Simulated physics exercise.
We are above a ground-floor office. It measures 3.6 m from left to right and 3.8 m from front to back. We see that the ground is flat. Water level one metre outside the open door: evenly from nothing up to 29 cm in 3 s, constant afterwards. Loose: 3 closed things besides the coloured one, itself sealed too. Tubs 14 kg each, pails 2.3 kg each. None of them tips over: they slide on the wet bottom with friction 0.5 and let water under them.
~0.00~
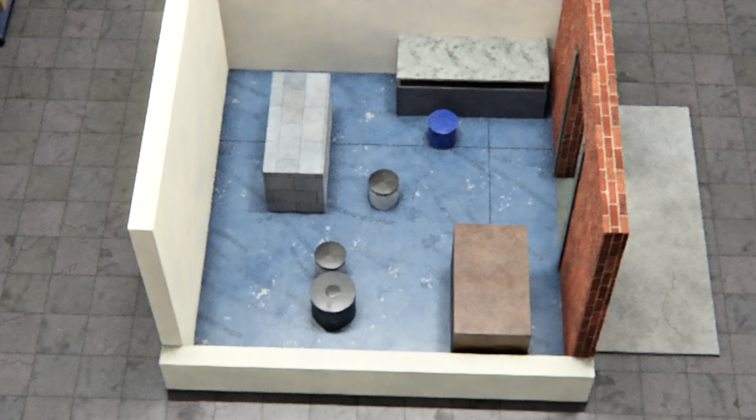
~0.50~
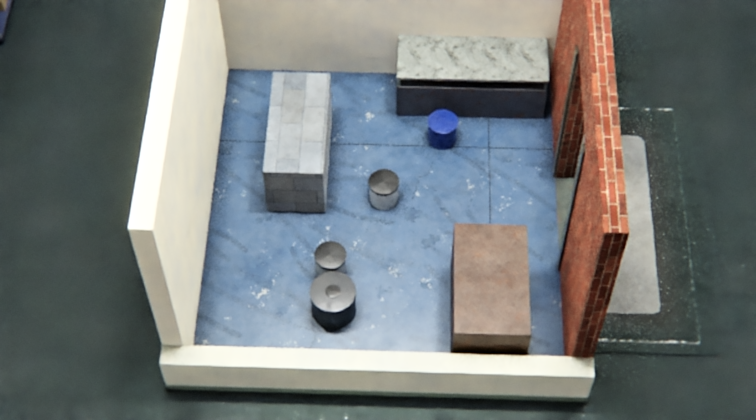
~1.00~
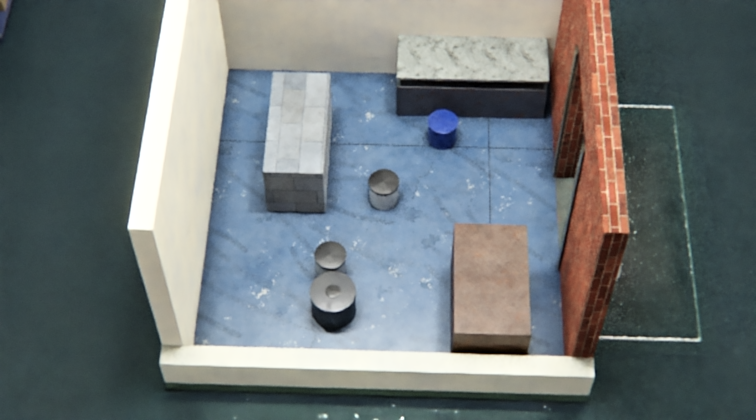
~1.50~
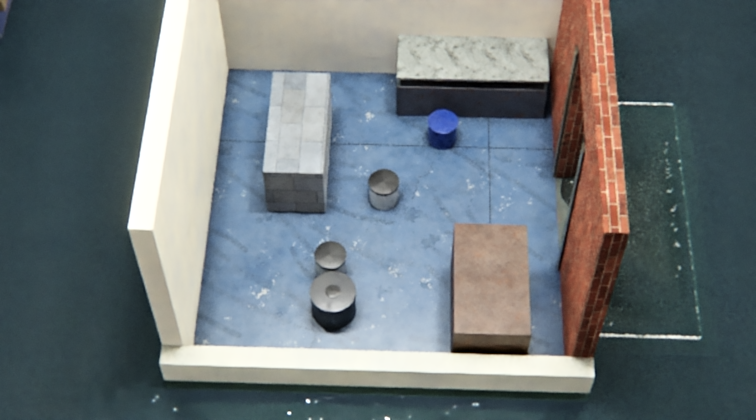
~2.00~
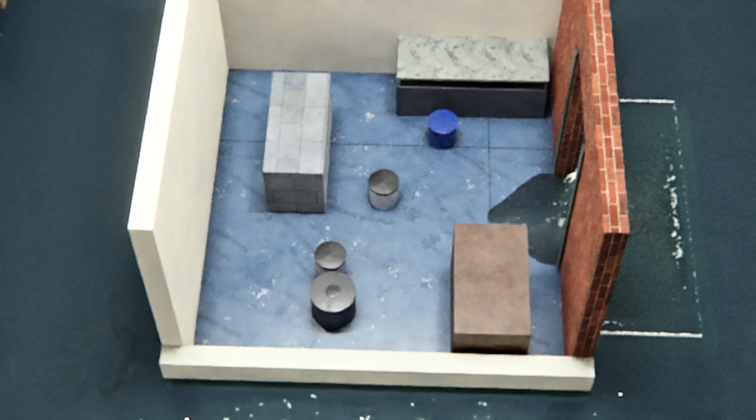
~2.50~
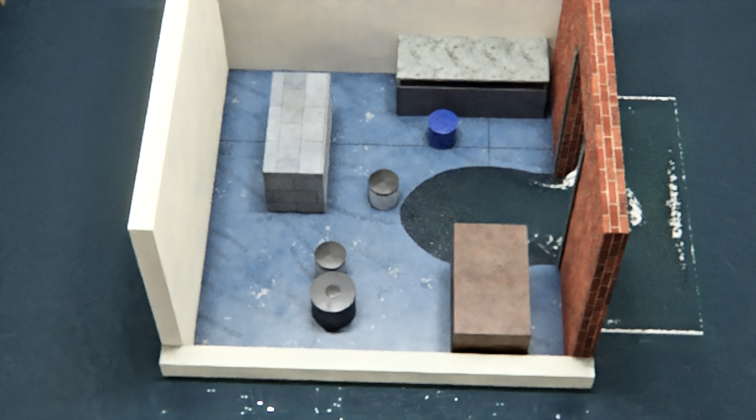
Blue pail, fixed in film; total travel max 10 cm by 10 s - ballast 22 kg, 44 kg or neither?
Going by the pictures, it is pinned by the lighter mass already.
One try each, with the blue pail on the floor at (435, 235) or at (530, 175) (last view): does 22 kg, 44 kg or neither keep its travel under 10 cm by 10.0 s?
Result, try 1: Heavy passes, light fails; try 2: Both pass.
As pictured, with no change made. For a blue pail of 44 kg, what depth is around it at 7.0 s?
Depth: Approx. 13 cm.
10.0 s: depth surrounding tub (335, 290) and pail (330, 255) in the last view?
About 12 and 10 cm.
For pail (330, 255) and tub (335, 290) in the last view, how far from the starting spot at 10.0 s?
Respectively 50 and 80 cm.
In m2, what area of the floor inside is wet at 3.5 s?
5.5 m2.
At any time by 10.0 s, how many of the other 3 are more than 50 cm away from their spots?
That makes 3.
After 3.5 s the blue pail would be 0 cm from its start with 22 kg and 0 cm from its start with 44 kg; 4 cm of water round it then.
After 4.5 s the blue pail would be 0 cm from its start with 22 kg and 0 cm from its start with 44 kg; 7 cm of water round it then.
After 7.0 s the blue pail would be 0 cm from its start with 22 kg and 0 cm from its start with 44 kg; 13 cm of water round it then.
After 10.0 s the blue pail would be 0 cm from its start with 22 kg and 0 cm from its start with 44 kg; 15 cm of water round it then.
